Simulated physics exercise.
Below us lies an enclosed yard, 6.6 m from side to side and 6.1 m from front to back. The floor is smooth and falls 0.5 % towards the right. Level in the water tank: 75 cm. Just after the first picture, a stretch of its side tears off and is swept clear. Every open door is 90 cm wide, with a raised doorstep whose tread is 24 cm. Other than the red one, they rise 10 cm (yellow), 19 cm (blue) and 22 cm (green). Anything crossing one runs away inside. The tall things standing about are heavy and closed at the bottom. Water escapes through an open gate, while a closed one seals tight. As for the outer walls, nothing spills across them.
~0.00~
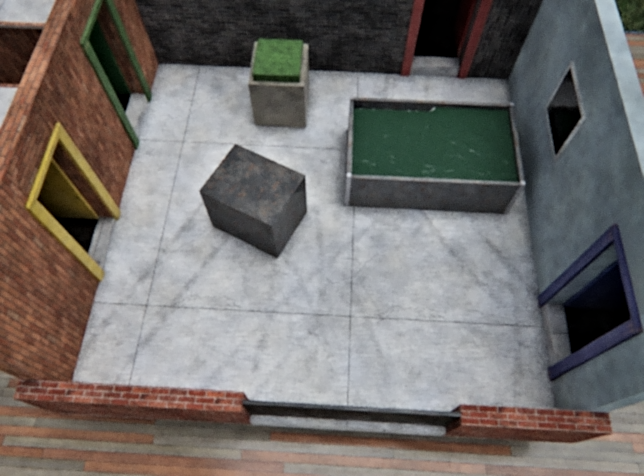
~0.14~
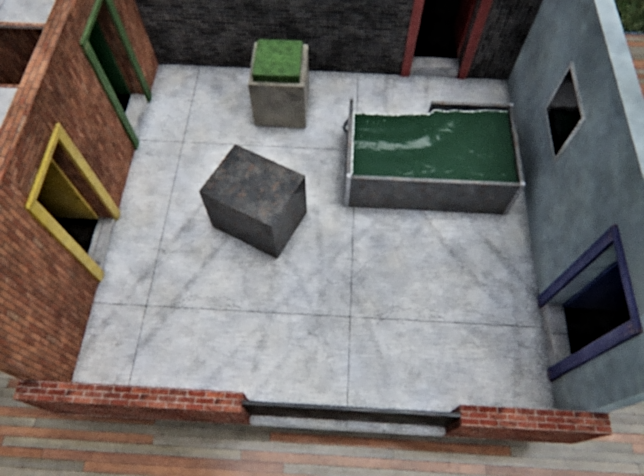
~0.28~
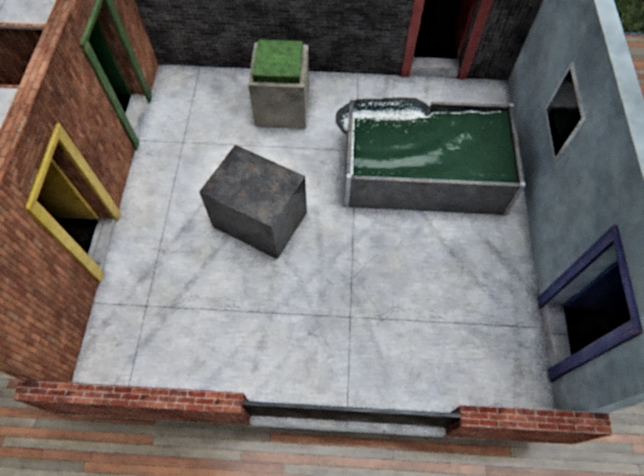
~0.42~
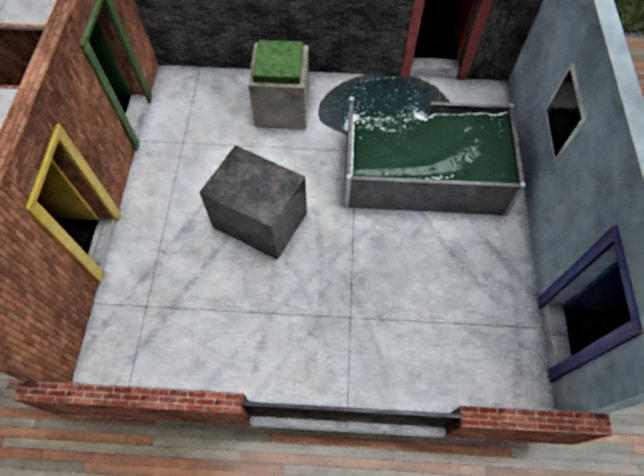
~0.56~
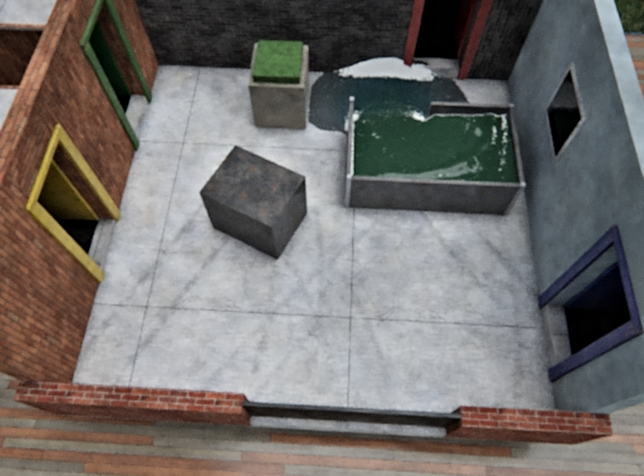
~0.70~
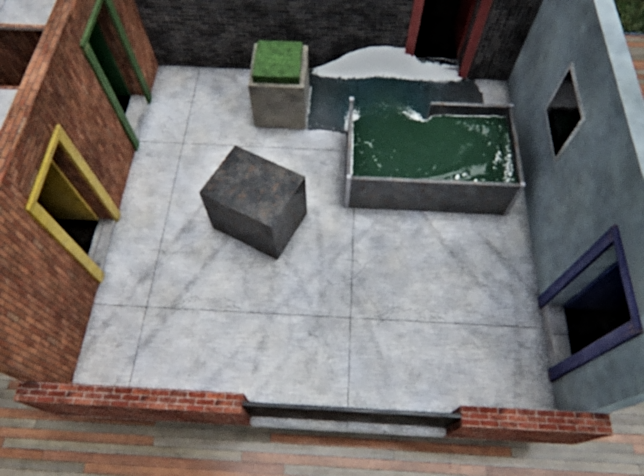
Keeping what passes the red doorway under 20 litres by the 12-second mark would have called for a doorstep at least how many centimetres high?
It would have called for about 31 cm.
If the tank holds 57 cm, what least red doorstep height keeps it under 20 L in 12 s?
Roughly 22 cm high.
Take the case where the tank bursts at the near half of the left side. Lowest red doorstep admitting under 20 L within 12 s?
Then 6.5 cm.
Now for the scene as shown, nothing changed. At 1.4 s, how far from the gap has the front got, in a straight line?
3.4 metres.
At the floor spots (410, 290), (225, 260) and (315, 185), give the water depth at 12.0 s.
First spot about 6 cm, second about 5 cm, third about 7 cm.
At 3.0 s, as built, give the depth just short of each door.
Depths in cm: Yellow 0, blue 3, red 25, green 17.
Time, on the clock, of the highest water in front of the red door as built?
1.2 s.
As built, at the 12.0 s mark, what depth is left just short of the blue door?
Roughly 8.5 cm deep.
After 1.4 s water covers 15 % of the floor, deepest (51 cm) near (377, 81); 33 cm at the red door, 20 litres in over its 24 cm doorstep.
After 3.0 s water covers 40 % of the floor, deepest (33 cm) near (504, 93); 25 cm at the red door, 44 litres in over its 24 cm doorstep.
After 12.0 s water covers 100 % of the floor, deepest (13 cm) near (528, 262); 8 cm at the red door, 48 litres in over its 24 cm doorstep.
At the red door as built, the water arrived by 0.6 s and peaked near 34 cm at 1.2 s.
With a doorstep of 28 cm, 31 litres would have come in within the 12 s; with 38.5 cm, 4 litres. So under 20 litres takes about 31 cm.
